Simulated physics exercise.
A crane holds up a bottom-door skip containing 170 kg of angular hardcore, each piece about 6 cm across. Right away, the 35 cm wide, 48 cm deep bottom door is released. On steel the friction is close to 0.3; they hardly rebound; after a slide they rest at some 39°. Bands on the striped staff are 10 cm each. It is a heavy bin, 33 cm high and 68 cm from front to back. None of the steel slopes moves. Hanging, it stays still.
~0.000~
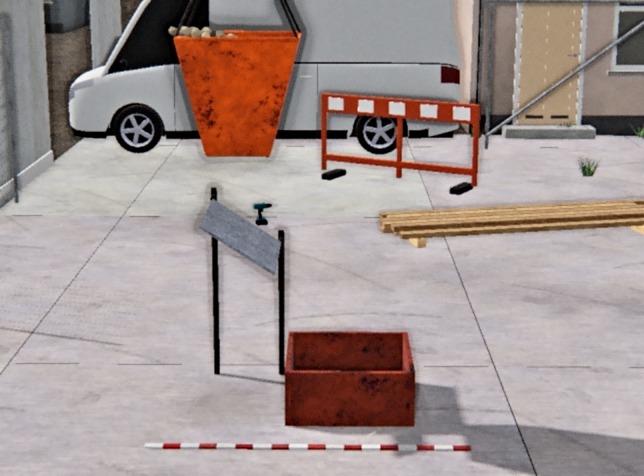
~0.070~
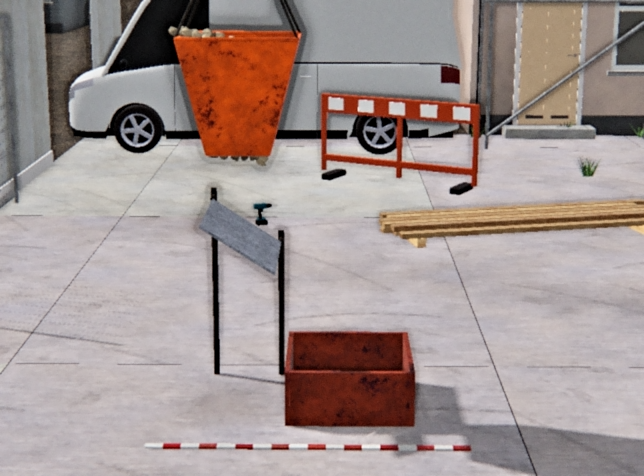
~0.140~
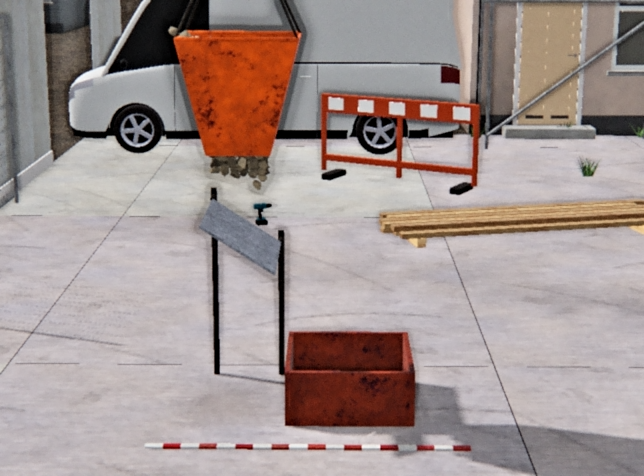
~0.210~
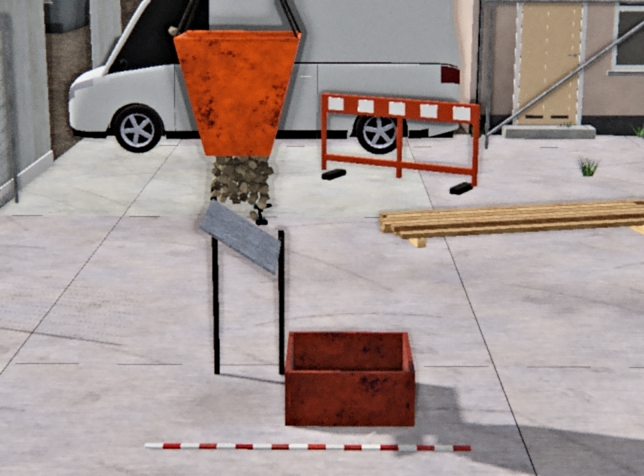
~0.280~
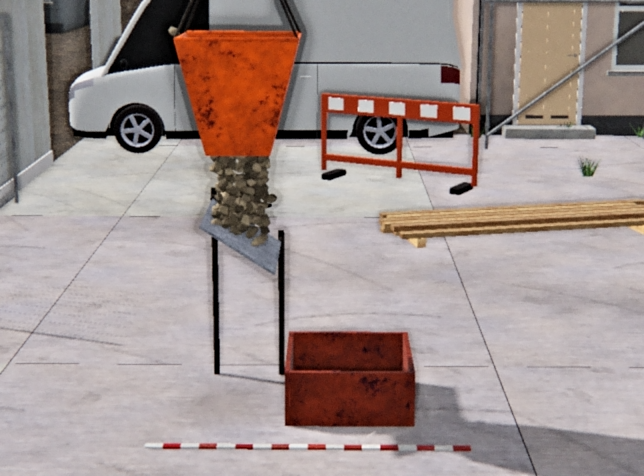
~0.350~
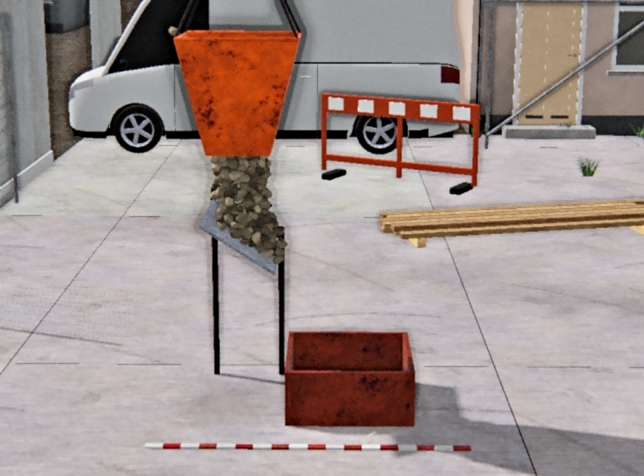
Chunks of broken stone dropped from the bottom of a hanging orange skip, thickening into a steady stream that landed on the tilted grey board below and slid down it to the right.
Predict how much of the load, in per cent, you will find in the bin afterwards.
About 61 per cent of the load.
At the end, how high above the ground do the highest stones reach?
They end up some 30 centimetres high.
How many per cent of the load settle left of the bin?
Around 5 in a hundred of them.
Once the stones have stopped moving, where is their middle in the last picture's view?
I'd point to somewhere near (363, 392).
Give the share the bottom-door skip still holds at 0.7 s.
I'd put it near 0 per cent.
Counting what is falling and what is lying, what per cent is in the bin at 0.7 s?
30 %.
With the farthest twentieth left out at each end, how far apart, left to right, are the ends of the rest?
Some 70 cm from left to right.
After 0.7 s, 0 % in the bottom-door skip, 40 % on the steel, 20 % falling or lying left of the bin, 30 % falling or lying in the bin, 9 % falling or lying beside or right of the bin; the stones farthest right are at (389, 380).
After 1.1 s, 0 % in the bottom-door skip, 5 % on the steel, 6 % falling or lying left of the bin, 56 % falling or lying in the bin, 34 % falling or lying beside or right of the bin; the stones farthest right are at (442, 398).
After 1.7 s, 0 % in the bottom-door skip, 3 % falling or lying left of the bin, 61 % falling or lying in the bin, 36 % falling or lying beside or right of the bin; the stones farthest right are at (493, 423).
After 2.6 s, 0 % in the bottom-door skip, 3 % falling or lying left of the bin, 61 % falling or lying in the bin, 36 % falling or lying beside or right of the bin; the stones farthest right are at (493, 423).
After 4.5 s, 0 % in the bottom-door skip, 3 % left of the bin, 61 % in the bin, 36 % beside or right of the bin; the stones farthest right are at (493, 423).
